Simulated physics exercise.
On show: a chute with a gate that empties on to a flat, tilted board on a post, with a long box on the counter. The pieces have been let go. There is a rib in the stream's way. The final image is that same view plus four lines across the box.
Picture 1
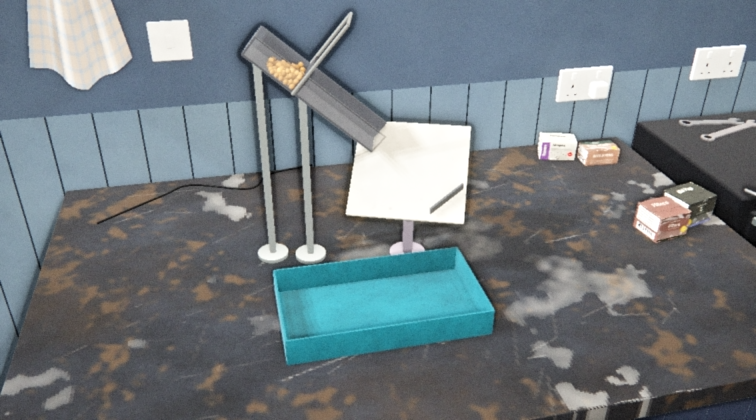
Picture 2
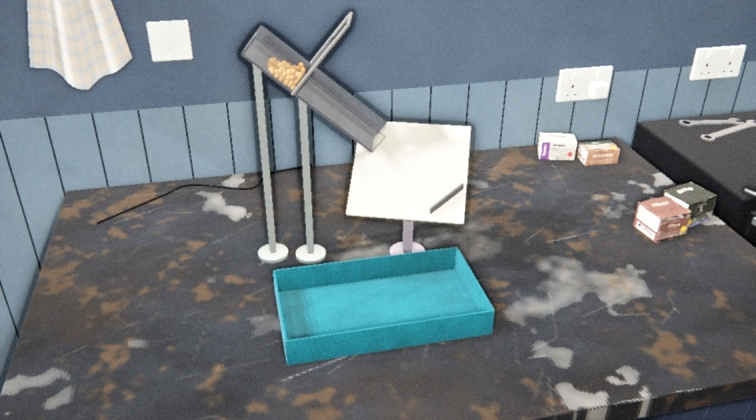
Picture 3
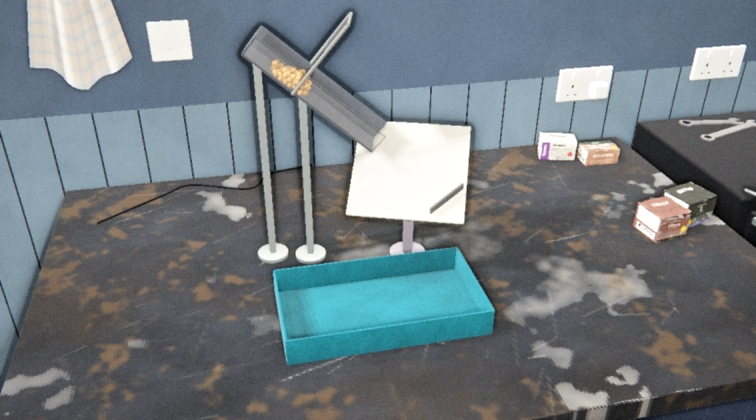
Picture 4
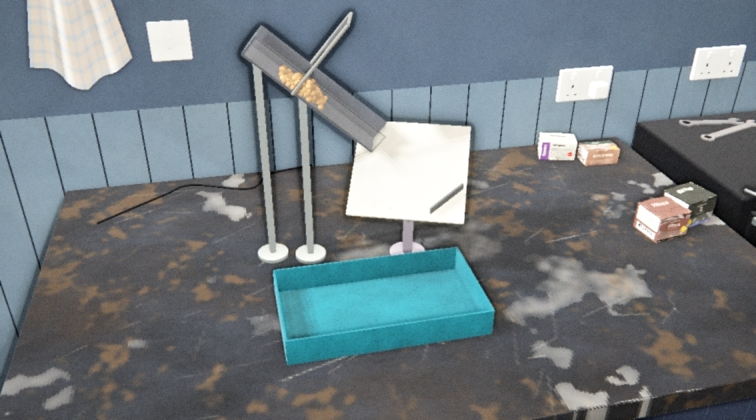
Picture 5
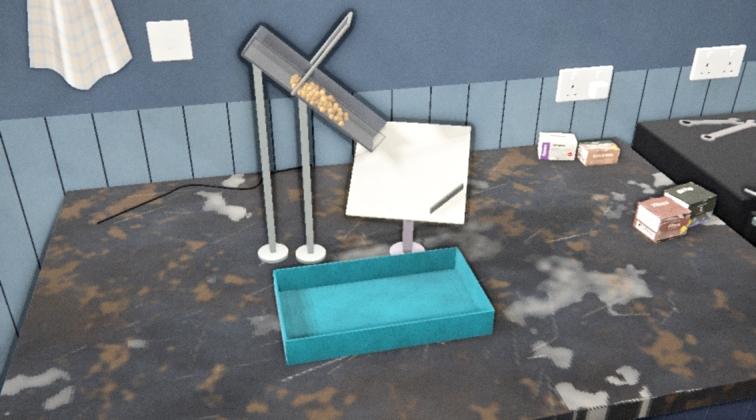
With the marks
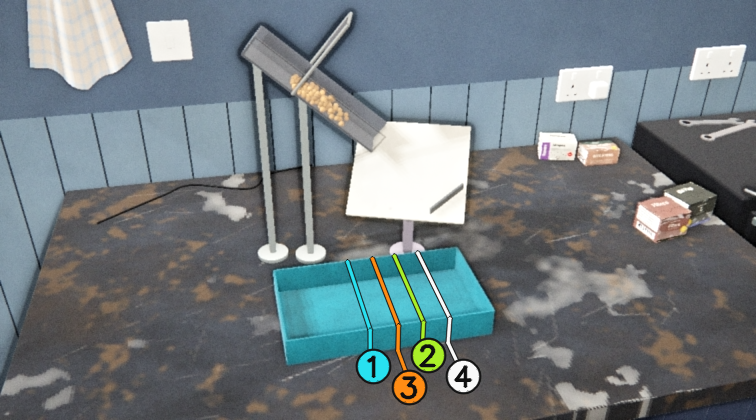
The footage shows small, round tan pieces resting behind a gate in a sloping clear chute, then sliding down to the right past the gate toward the lip, above a tilted white board and an empty teal box.
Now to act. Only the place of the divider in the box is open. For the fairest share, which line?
2.
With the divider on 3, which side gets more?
More lands on the right.
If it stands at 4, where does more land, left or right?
More lands on the left.
On the marked copy, line 1 crosses the front rim at (369, 329); line 2 crosses the front rim at (423, 321); line 3 crosses the front rim at (398, 325); line 4 crosses the front rim at (449, 317).
If 1 is chosen, of what is caught, just a few on the left of the divider, almost all on the right.
If 2 is chosen, of what is caught, roughly half on the left of the divider, roughly half on the right.
If 3 is chosen, of what is caught, just a few on the left of the divider, almost all on the right.
If 4 is chosen, of what is caught, almost all on the left of the divider, about a tenth on the right.
